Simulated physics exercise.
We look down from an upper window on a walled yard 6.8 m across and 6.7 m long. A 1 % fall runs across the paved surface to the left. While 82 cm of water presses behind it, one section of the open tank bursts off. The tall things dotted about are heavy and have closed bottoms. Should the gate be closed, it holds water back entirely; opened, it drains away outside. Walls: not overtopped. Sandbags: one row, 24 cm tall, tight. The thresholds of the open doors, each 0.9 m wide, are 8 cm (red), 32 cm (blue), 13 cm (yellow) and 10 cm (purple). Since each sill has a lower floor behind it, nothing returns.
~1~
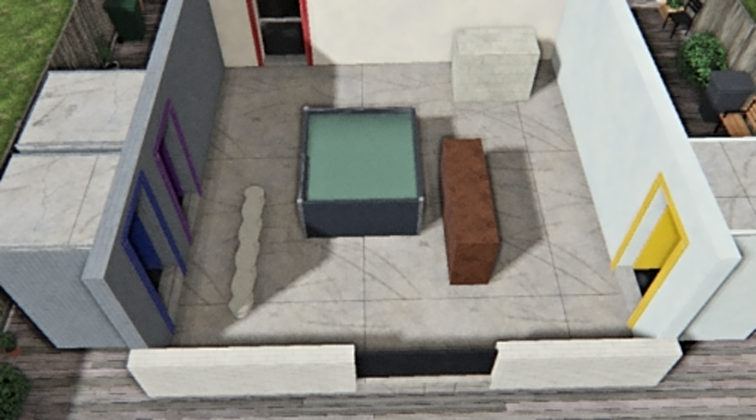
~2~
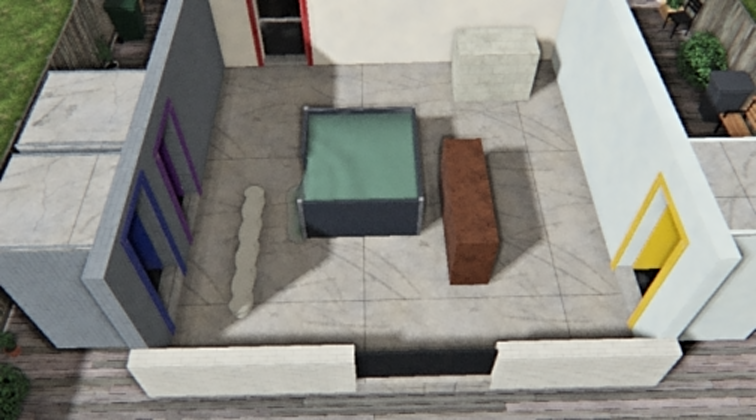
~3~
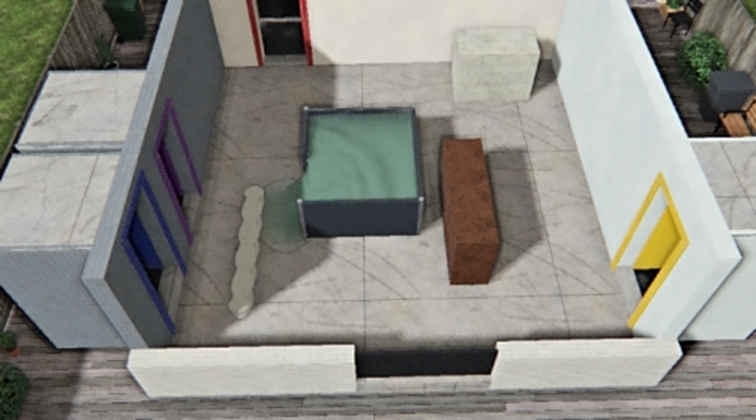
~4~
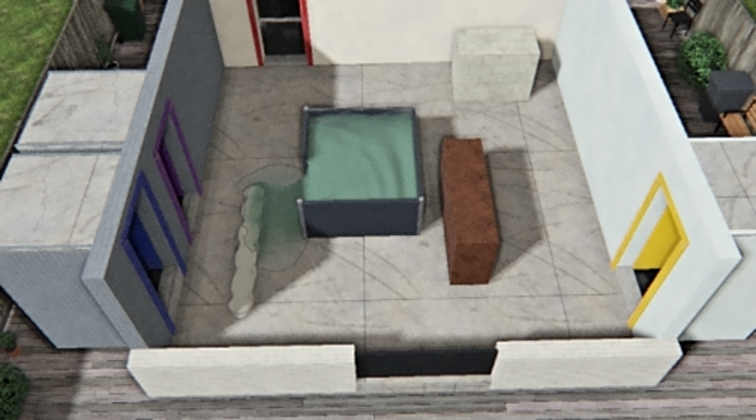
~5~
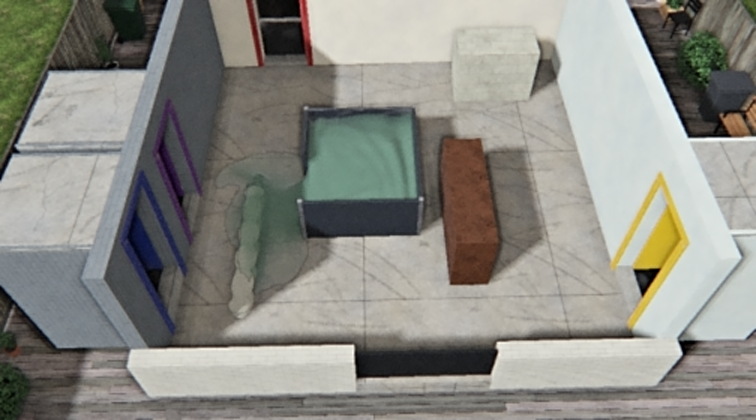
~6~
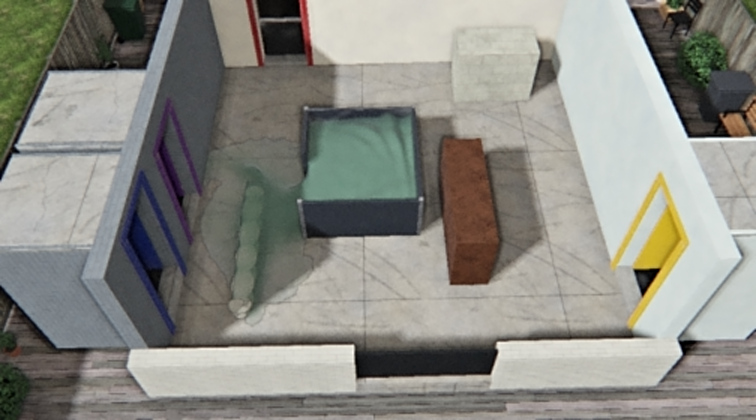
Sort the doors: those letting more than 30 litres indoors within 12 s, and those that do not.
The red door is among those letting more in; the blue door is among those that do not; the yellow door is among those that do not; the purple door is among those letting more in.
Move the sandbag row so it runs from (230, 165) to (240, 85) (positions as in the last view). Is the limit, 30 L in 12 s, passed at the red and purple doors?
Well, the red one ends up within bounds and the purple one ends up more than allowed.
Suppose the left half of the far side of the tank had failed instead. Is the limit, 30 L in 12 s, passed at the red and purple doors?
Door red goes beyond, door purple stays within.
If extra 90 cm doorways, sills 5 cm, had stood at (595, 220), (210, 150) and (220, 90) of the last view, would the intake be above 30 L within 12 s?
First doorway falls short, second gets there, third gets there.
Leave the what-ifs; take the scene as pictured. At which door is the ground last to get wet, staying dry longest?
Yellow.
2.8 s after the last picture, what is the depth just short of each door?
Red 15 cm, blue 14 cm, yellow 0 cm, purple 11 cm.
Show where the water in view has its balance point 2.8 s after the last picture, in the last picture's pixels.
Pixel position near (313, 207).
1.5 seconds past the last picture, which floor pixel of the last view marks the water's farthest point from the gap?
Roughly at pixel (226, 68).
Then, 0.7 s after the last picture water covers 25 % of the floor and is deepest (56 cm) near (271, 219); red door not reached, blue door 20 cm at the sill, 0 L in, yellow door not reached, purple door 23 cm at the sill, 30 L in.
Then, 1.5 s after the last picture water covers 35 % of the floor and is deepest (43 cm) near (271, 219); red door 5 cm at the sill, 0 L in, blue door 14 cm at the sill, 0 L in, yellow door not reached, purple door 22 cm at the sill, 118 L in.
Then, 2.8 s after the last picture water covers 55 % of the floor and is deepest (33 cm) near (271, 219); red door 15 cm at the sill, 22 L in, blue door 14 cm at the sill, 0 L in, yellow door not reached, purple door 11 cm at the sill, 152 L in.
Then, 6.3 s after the last picture water covers 90 % of the floor and is deepest (17 cm) near (167, 373); red door 11 cm at the sill, 104 L in, blue door 11 cm at the sill, 0 L in, yellow door 10 cm at the sill, 7 L in, purple door 11 cm at the sill, 159 L in.
Then, 11.3 s after the last picture water covers 95 % of the floor and is deepest (12 cm) near (539, 60); red door 9 cm at the sill, 128 L in, blue door 7 cm at the sill, 0 L in, yellow door 4 cm at the sill, 7 L in, purple door 7 cm at the sill, 160 L in.
